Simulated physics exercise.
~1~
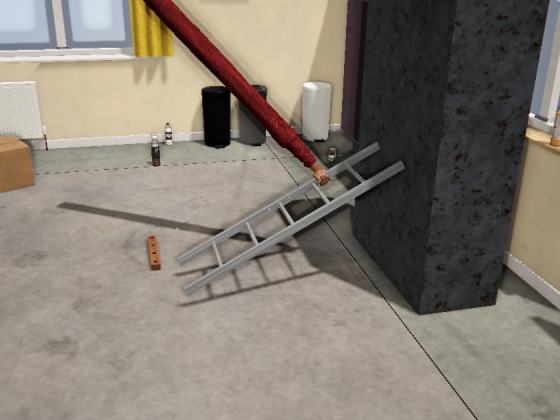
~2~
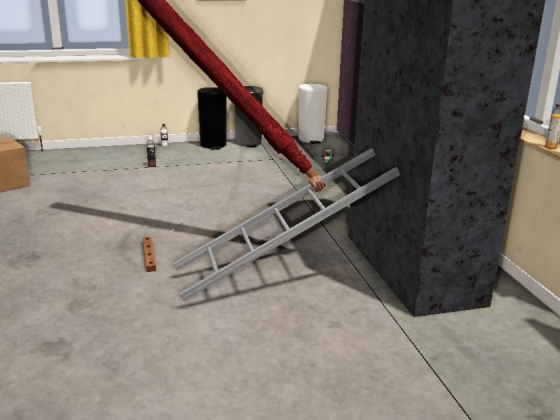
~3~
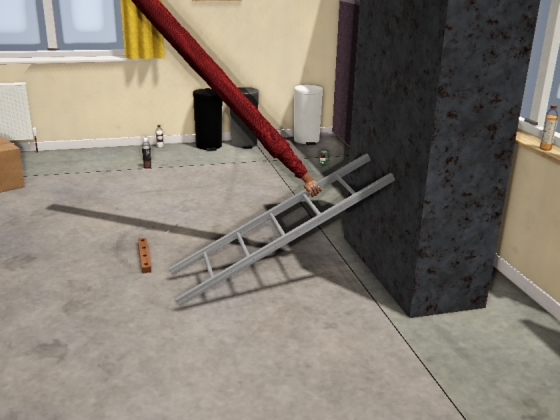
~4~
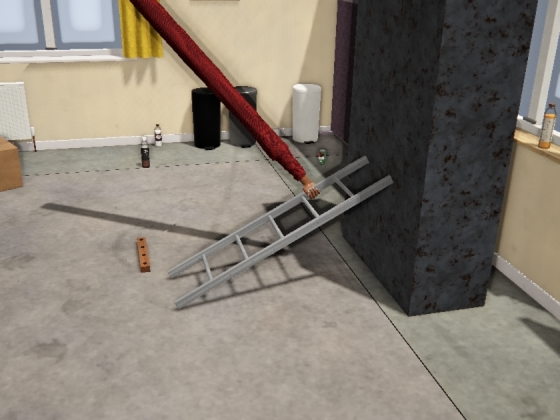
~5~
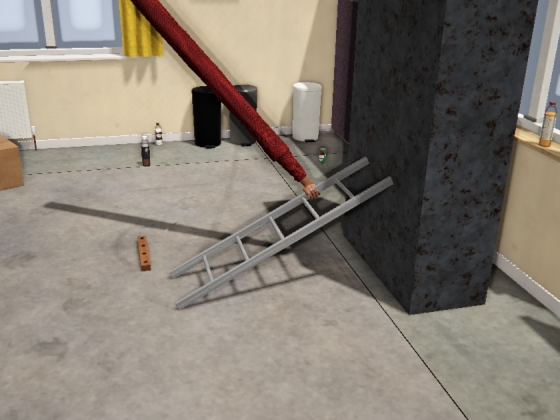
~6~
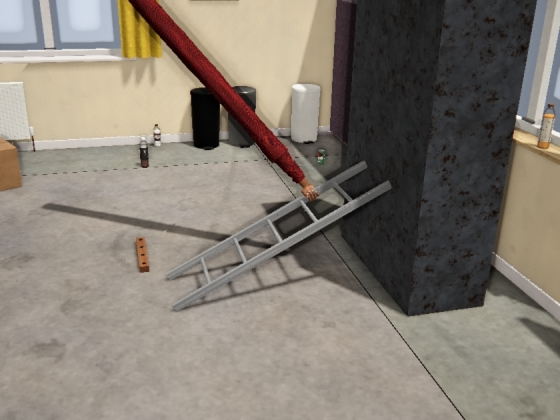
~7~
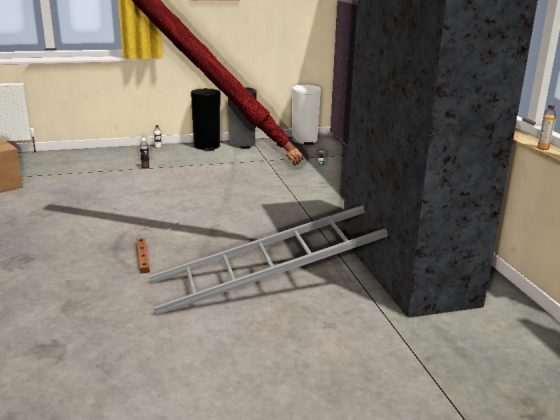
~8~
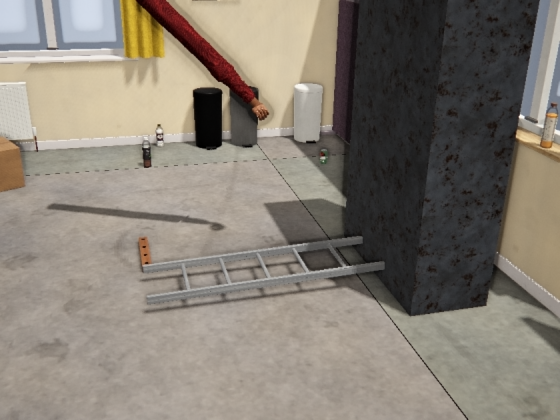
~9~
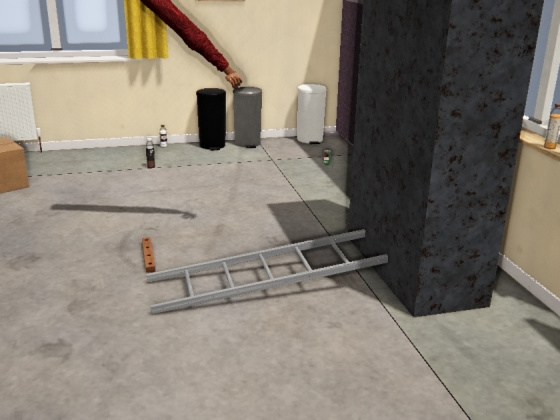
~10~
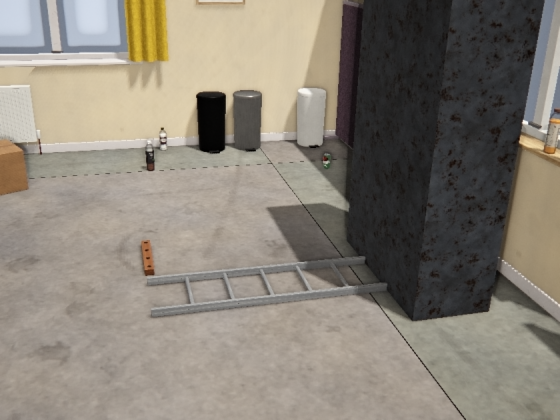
A hand at the end of a long red-sleeved arm held a grey ladder-like gate leaning against a dark, blocky cupboard, then let go and drew back. The gate slid down, tipped lower and ended up lying nearly flat on the floor beside it.
